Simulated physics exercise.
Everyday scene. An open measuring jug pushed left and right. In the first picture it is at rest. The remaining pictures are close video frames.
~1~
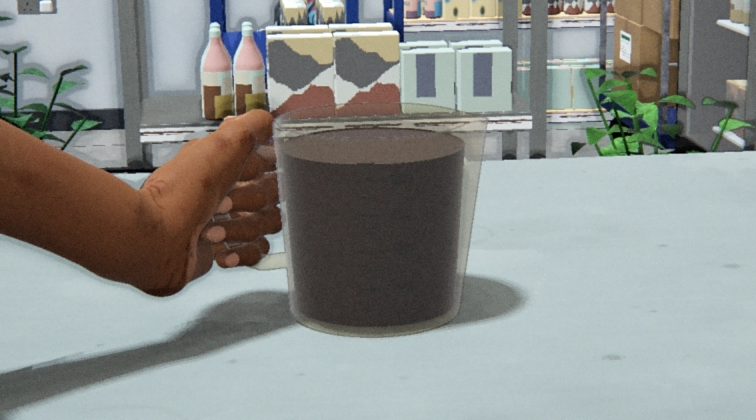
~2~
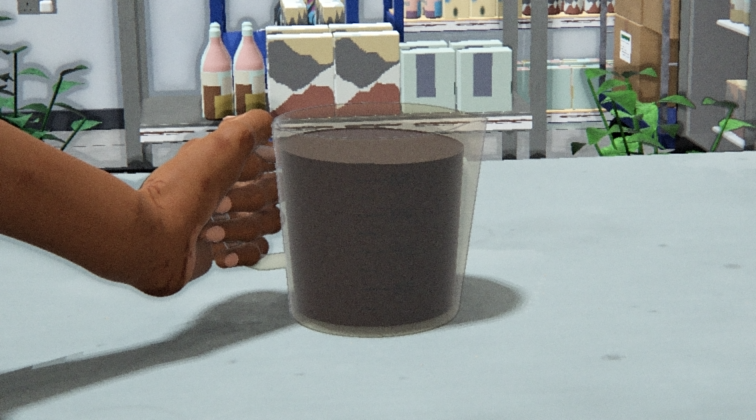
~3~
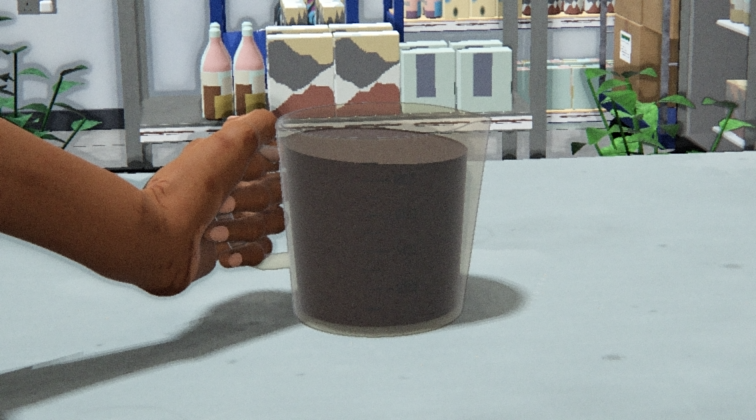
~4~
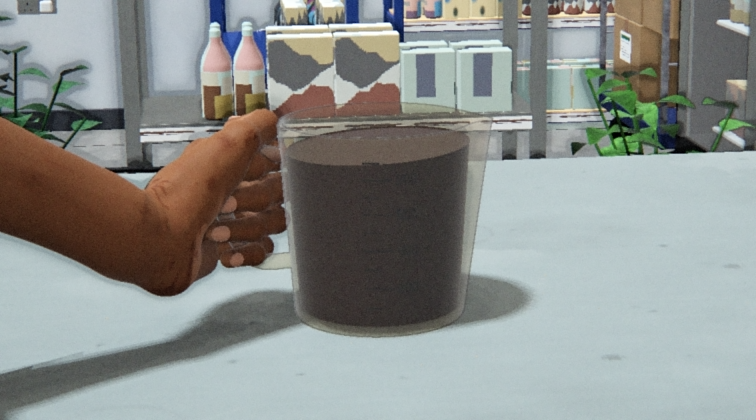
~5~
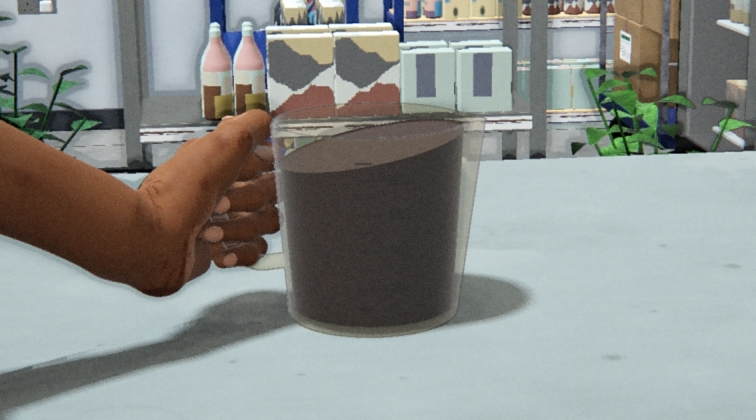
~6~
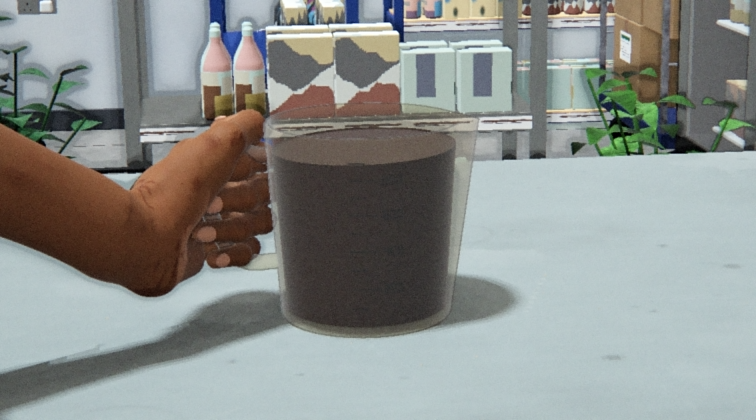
A clear measuring jug nearly full of dark liquid rests on a pale table, a hand at its handle on the left. The jug shifts slightly right, its surface staying almost level. Then it moves back left as the liquid slopes clearly higher on the right, and the surface levels out again.
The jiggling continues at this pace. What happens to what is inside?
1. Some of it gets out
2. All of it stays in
Option 1: Some of it gets out.
Next, the highest wave so far goes over the rim.
Finally, the highest wave so far goes over the rim; some is on the top.
